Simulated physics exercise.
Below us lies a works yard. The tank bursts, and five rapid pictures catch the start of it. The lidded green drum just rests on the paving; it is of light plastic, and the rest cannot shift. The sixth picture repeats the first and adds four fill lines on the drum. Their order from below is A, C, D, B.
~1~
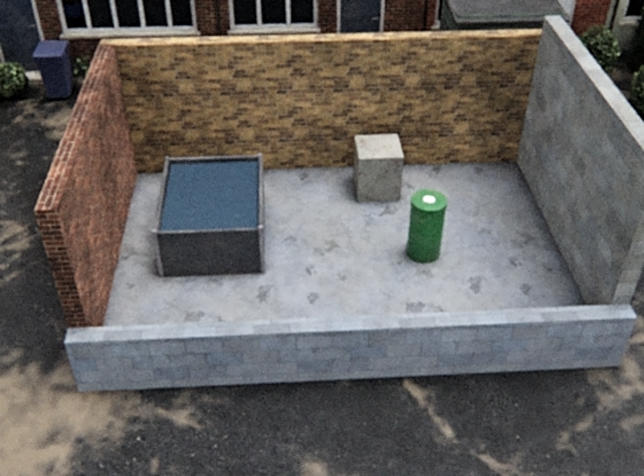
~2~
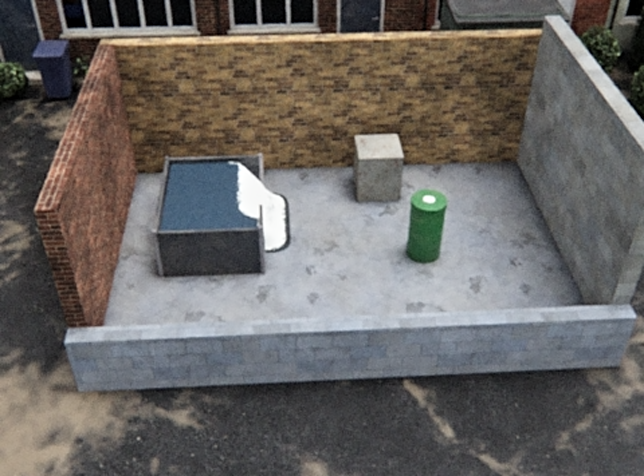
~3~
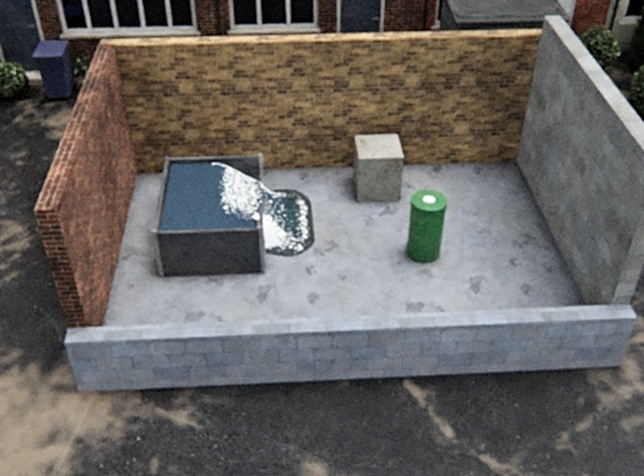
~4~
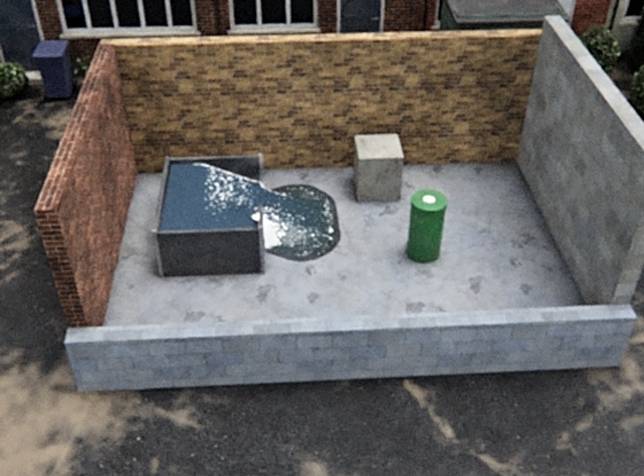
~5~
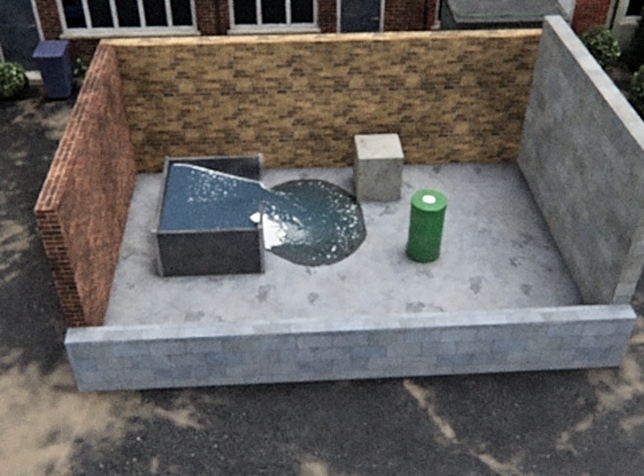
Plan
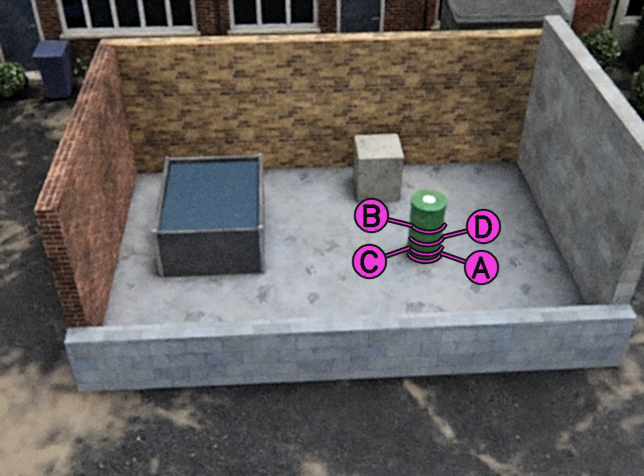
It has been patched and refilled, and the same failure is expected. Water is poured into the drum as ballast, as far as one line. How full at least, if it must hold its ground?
D is the one.
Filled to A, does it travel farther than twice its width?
Yes.
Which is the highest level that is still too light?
Level C.
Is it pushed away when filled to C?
Yes, it does.
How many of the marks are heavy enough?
Two.
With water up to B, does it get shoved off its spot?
No, not at all.
In magenta, A at (426, 261); B at (430, 232); C at (427, 254); D at (428, 244); from the bottom up A, C, D, B.
For level A, it is pushed about 5 times its own width away.
For level B, it does not move.
For level C, it is pushed about its own width away.
For level D, it does not move.
